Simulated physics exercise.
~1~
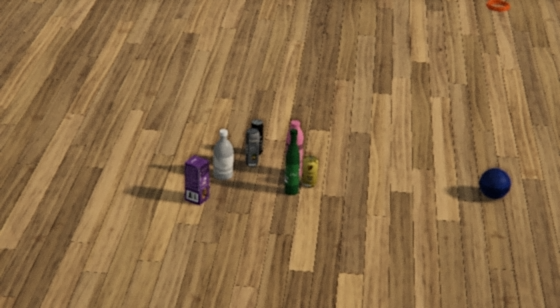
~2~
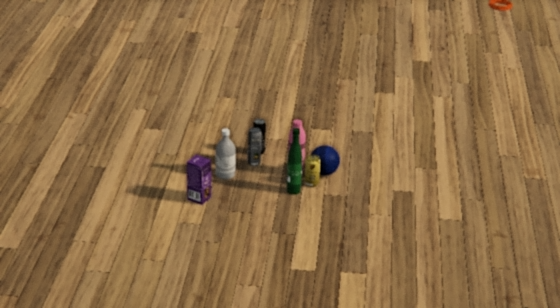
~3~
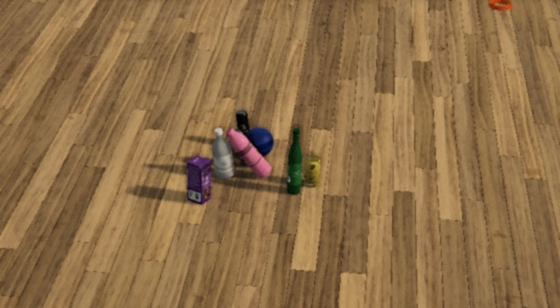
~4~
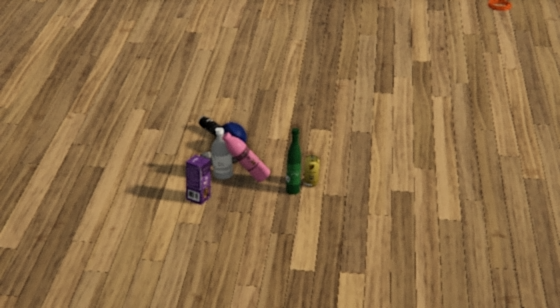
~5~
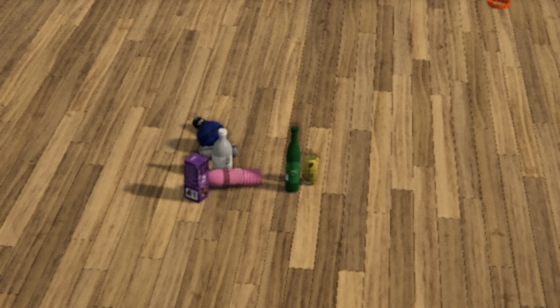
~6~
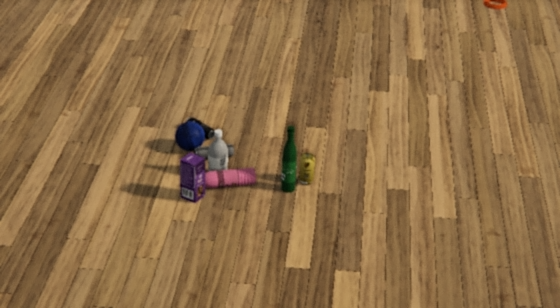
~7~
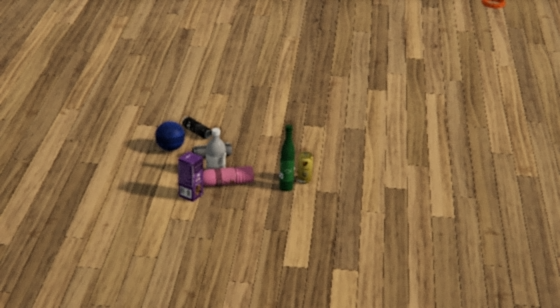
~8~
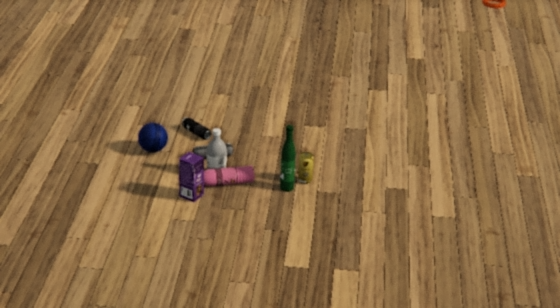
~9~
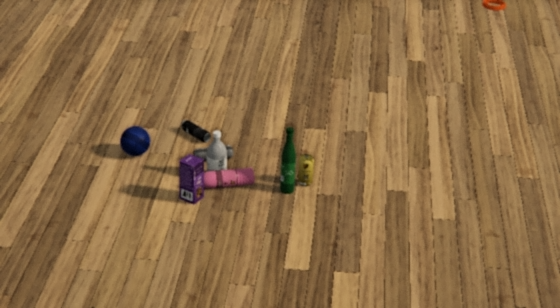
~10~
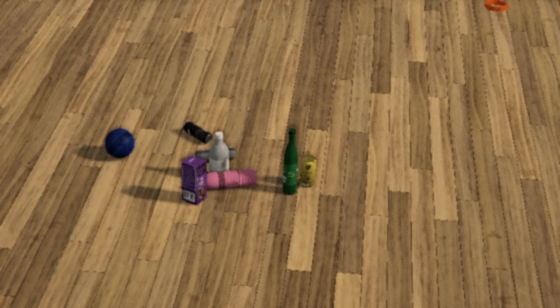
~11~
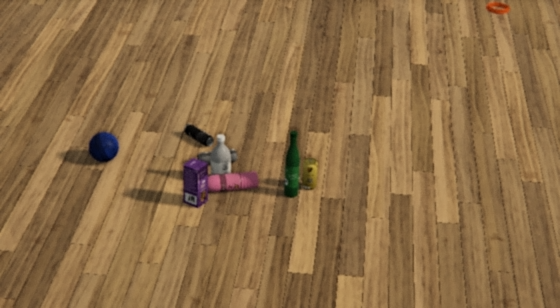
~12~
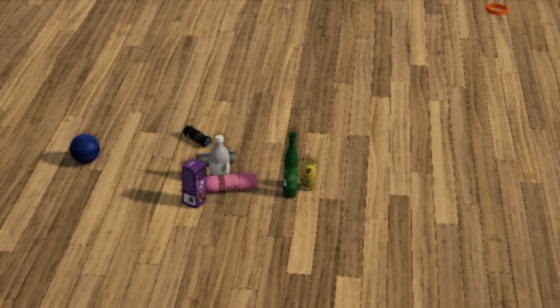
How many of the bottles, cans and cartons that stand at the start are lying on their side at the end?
Three of them are lying on their side, namely the pink bottle, the black can and the grey can.
